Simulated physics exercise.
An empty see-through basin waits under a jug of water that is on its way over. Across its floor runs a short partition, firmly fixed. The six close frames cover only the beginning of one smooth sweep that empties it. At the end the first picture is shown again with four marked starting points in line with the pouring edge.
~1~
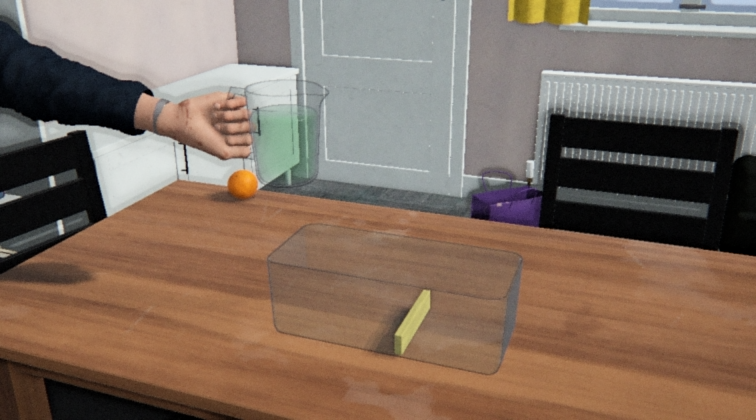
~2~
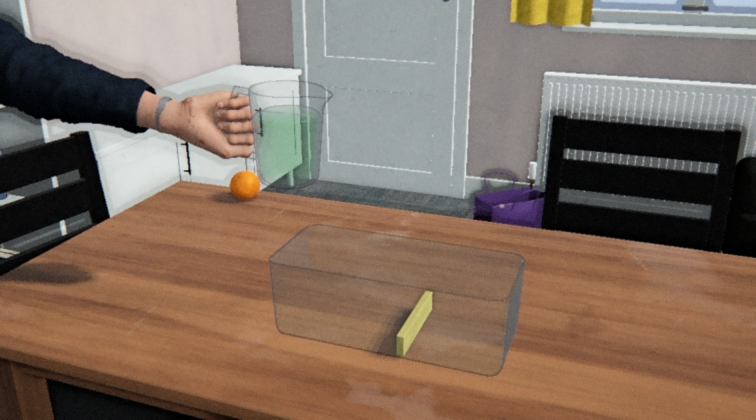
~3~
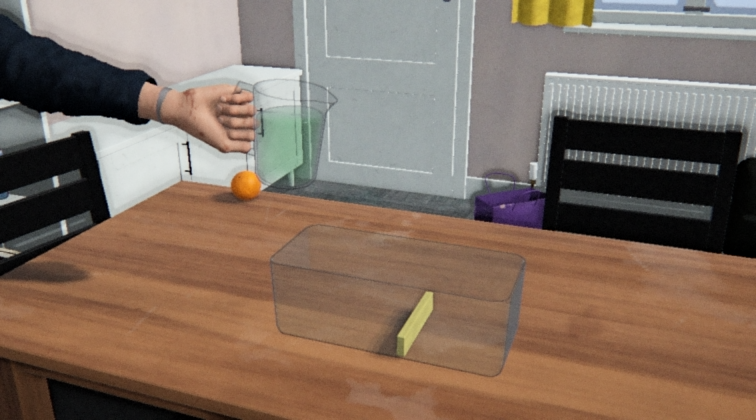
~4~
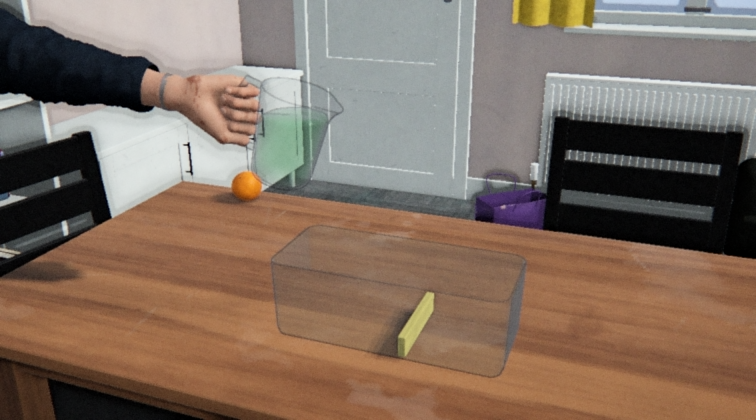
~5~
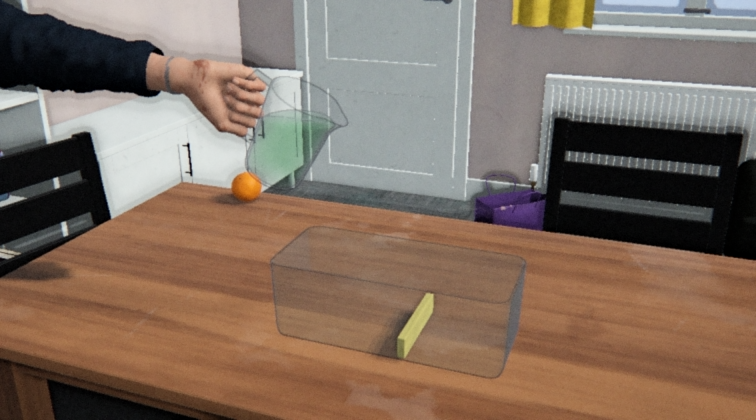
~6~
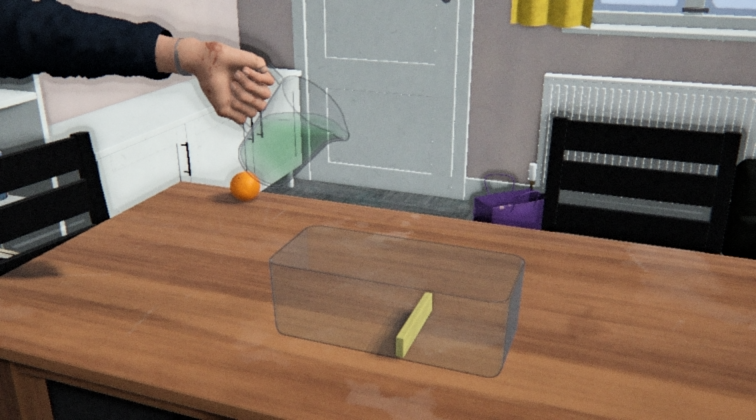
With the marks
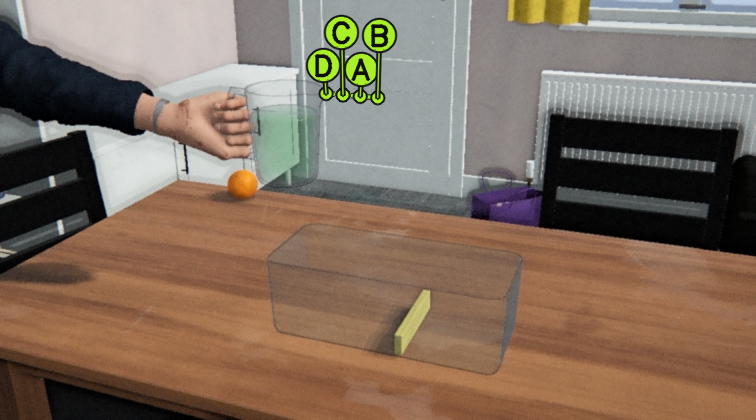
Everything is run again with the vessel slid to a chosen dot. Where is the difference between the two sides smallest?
Best: A.
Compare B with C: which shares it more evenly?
It is B.
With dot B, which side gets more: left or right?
More ends on the right.
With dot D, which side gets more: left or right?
More ends on the left.
On the marked copy, A at (360, 96); B at (377, 97); C at (343, 95); D at (326, 93).
With A, about 51 % ends left of the wall and 46 % right of it.
With B, about 29 % ends left of the wall and 69 % right of it.
With C, about 81 % ends left of the wall and 12 % right of it; 8 % is lost outside.
With D, about 86 % ends left of the wall and 10 % right of it; 4 % is lost outside.
